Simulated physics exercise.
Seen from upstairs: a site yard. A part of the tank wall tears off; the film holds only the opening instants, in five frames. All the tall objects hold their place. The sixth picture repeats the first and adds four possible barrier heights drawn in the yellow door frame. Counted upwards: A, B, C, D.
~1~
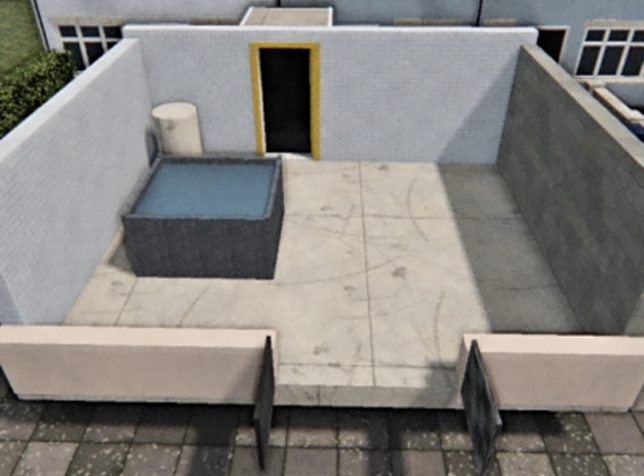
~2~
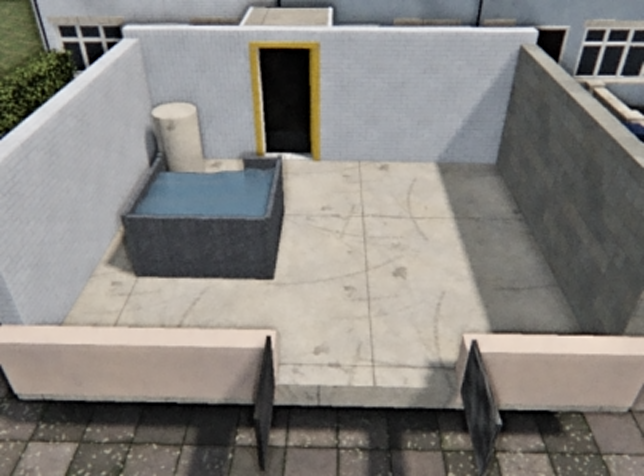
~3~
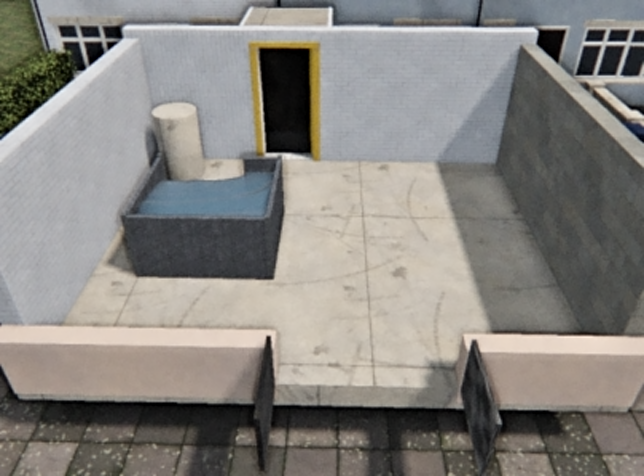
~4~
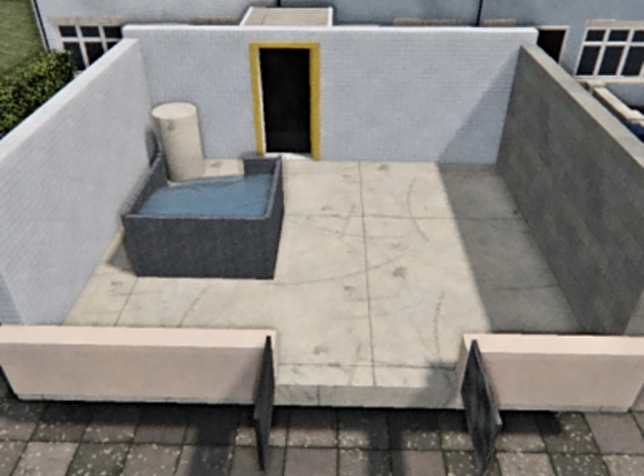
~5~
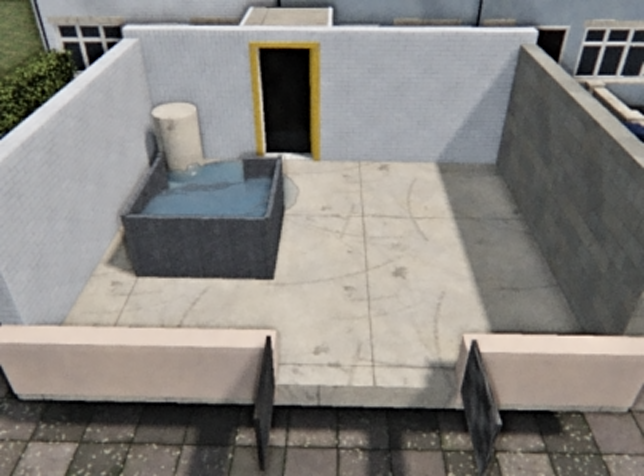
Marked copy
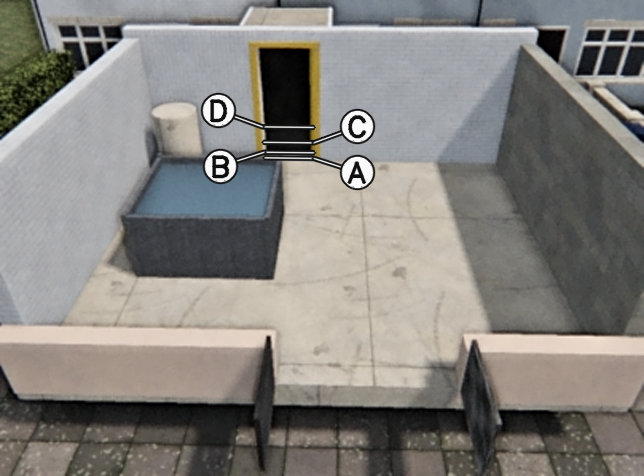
Water in a dark tank sinks and sloshes, then a shallow puddle shows on the ground behind it.
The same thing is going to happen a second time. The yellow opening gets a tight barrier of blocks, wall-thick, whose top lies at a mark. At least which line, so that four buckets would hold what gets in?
The answer is mark C.
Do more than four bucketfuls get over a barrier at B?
Yes, it does.
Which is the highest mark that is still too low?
B it is.
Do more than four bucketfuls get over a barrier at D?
No.
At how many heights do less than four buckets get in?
Two of them.
On the marked copy, A at (289, 158); B at (289, 152); C at (288, 142); D at (288, 127); from the bottom up A, B, C, D.
If A is chosen, dozens of bucketfuls pour in.
If B is chosen, about 8 bucketfuls get in.
If C is chosen, a splash gets over, under a bucket.
If D is chosen, nothing gets over.
